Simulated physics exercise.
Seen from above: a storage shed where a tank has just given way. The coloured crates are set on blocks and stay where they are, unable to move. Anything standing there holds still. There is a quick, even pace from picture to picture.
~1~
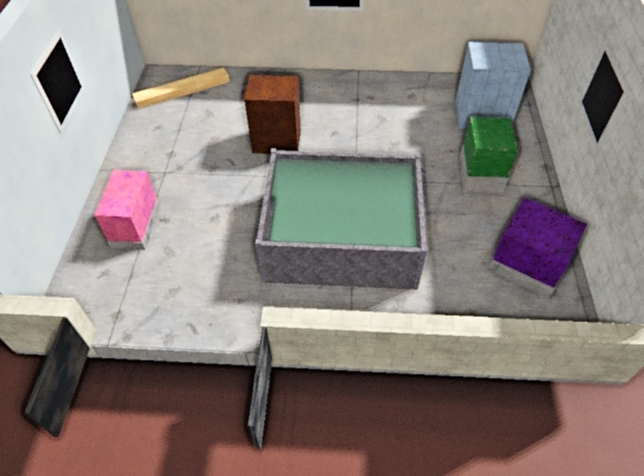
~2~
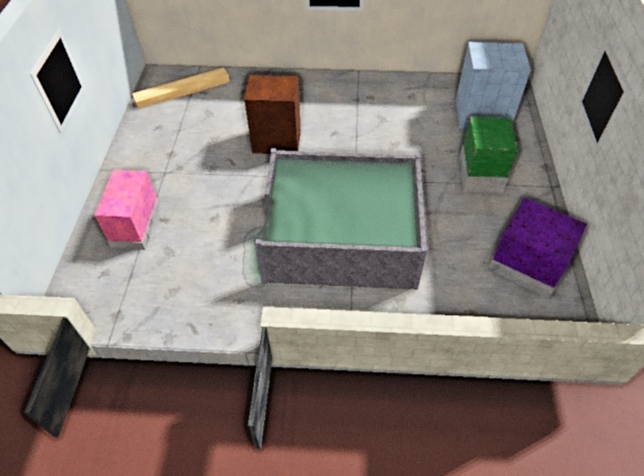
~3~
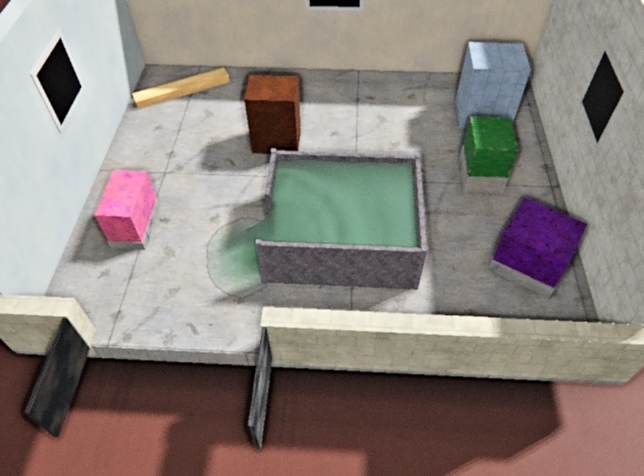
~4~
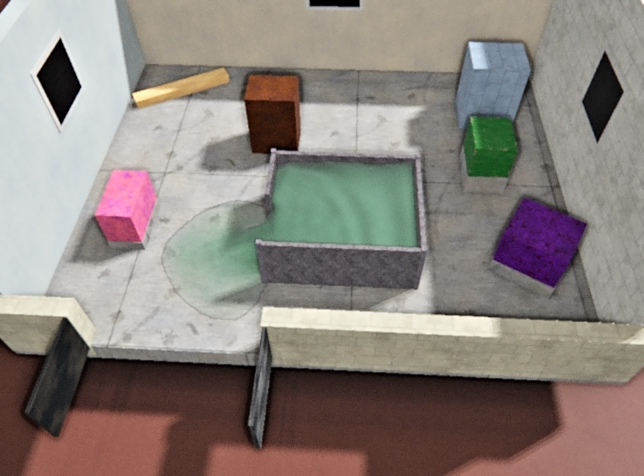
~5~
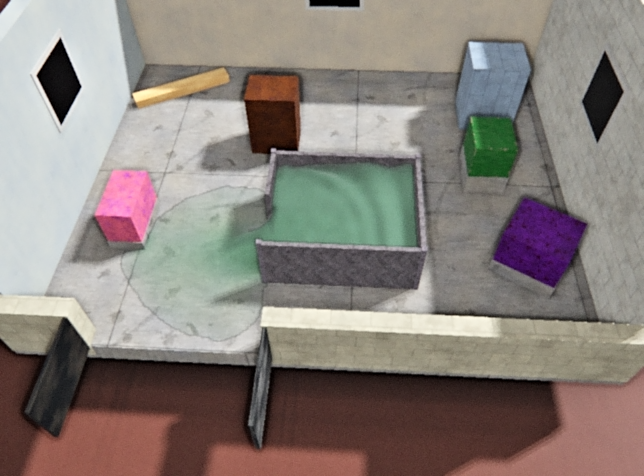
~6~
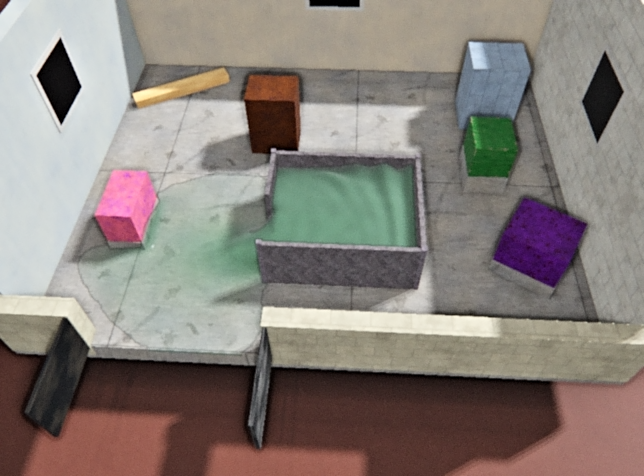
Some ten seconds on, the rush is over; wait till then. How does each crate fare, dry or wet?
As I see it, the pink crate gets caught by the water; the purple crate doesn't get caught by the water; the green crate doesn't get caught by the water.
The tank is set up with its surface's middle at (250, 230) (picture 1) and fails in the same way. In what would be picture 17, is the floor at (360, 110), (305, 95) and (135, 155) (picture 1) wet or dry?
Untouched, untouched, submerged.
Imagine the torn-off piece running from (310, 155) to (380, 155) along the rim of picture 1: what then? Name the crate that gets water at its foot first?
That would be the green crate.
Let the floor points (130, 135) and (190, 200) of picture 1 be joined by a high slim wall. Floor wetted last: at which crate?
I'd go with the one in purple.
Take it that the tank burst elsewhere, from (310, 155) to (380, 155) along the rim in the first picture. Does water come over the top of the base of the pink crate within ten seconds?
Result: Pink crate is not reached.
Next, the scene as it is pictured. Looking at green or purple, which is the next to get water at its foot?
First comes the green crate.
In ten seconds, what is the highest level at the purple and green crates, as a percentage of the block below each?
Roughly 10 and 20 per cent respectively.
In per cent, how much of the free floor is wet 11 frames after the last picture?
Roughly 30 per cent.
A moment on, water covers 20 % of the floor; the pink crate water round its plinth, the purple crate not reached, the green crate not reached.
Next, water covers 30 % of the floor; the pink crate water round its plinth, the purple crate not reached, the green crate not reached.
Then, water covers 40 % of the floor; the pink crate water round its plinth, the purple crate not reached, the green crate not reached.
Later, water covers 55 % of the floor; the pink crate water round its plinth, the purple crate not reached, the green crate not reached.
In the end, water covers 80 % of the floor; the pink crate was topped, the purple crate stayed above the water, the green crate stayed above the water.
